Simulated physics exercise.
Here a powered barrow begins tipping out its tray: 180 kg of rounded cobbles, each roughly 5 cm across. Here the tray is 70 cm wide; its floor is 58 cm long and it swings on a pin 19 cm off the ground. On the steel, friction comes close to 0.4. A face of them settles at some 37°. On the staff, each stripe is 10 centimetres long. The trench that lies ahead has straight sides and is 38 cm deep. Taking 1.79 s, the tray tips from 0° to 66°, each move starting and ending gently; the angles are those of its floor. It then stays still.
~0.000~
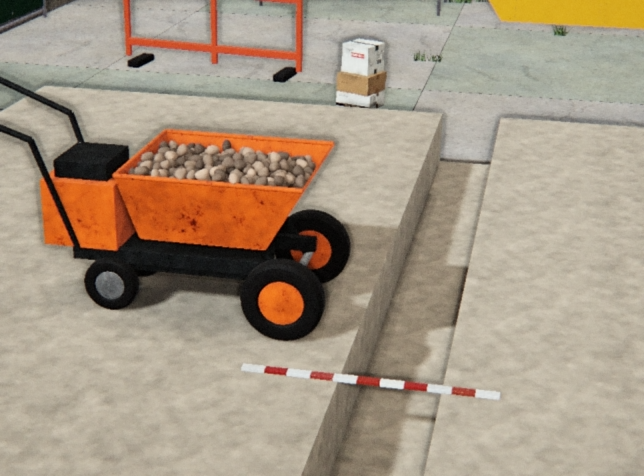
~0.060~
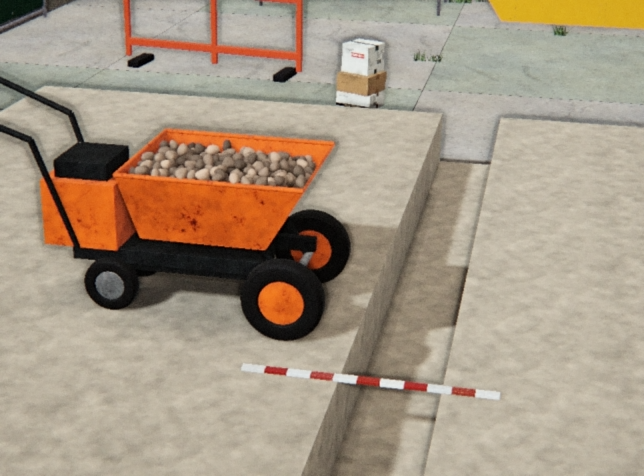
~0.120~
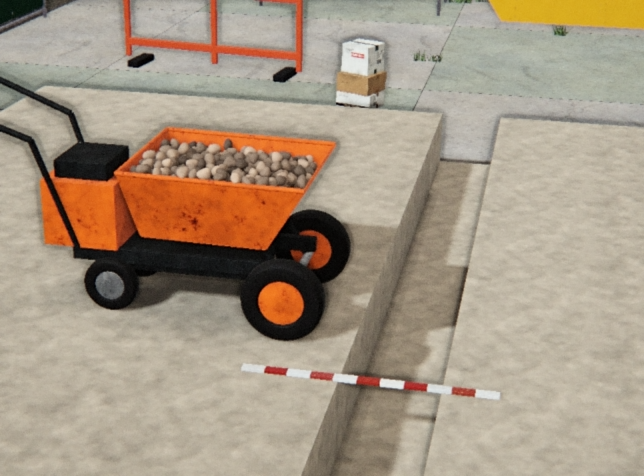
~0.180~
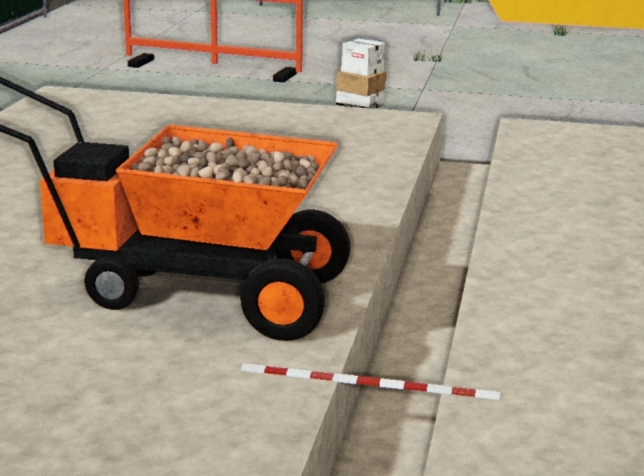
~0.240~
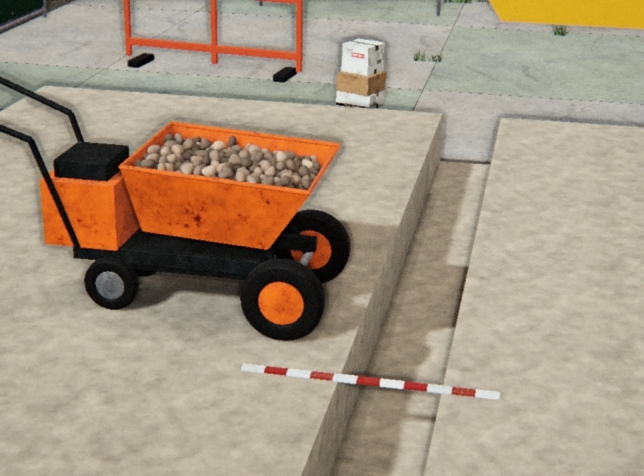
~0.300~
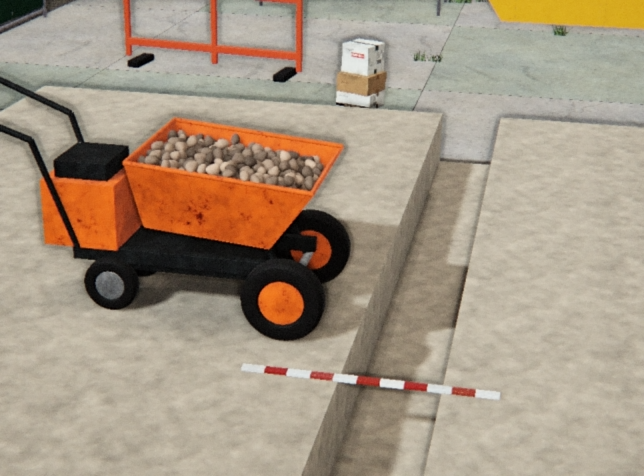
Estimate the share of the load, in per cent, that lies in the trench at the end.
I would say 53 per cent of the load lies in the trench at the end.
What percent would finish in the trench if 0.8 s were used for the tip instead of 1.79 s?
Roughly 40% would finish there.
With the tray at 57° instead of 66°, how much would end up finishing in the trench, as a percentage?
Then about 35 per cent.
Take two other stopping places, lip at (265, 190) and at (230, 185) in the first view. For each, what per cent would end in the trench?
About 75 per cent first, then about 75 per cent.
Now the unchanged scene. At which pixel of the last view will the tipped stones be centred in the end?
Around (436, 377).
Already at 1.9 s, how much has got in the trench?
Some 20 per cent.
After 1.3 s the floor is at 56°; 99 % in the tray, 1 % in the trench; the foremost stones are at (412, 226).
After 1.9 s the floor is at 66°; 68 % in the tray, 19 % in the trench, 13 % past the trench; the foremost stones are at (537, 334).
After 2.2 s the floor is at 66°; 49 % in the tray, 29 % in the trench, 21 % past the trench; the foremost stones are at (620, 357).
After 4.2 s the floor is at 66°; 24 % in the tray, 53 % in the trench, 24 % past the trench; the foremost stones are past the picture's edge.
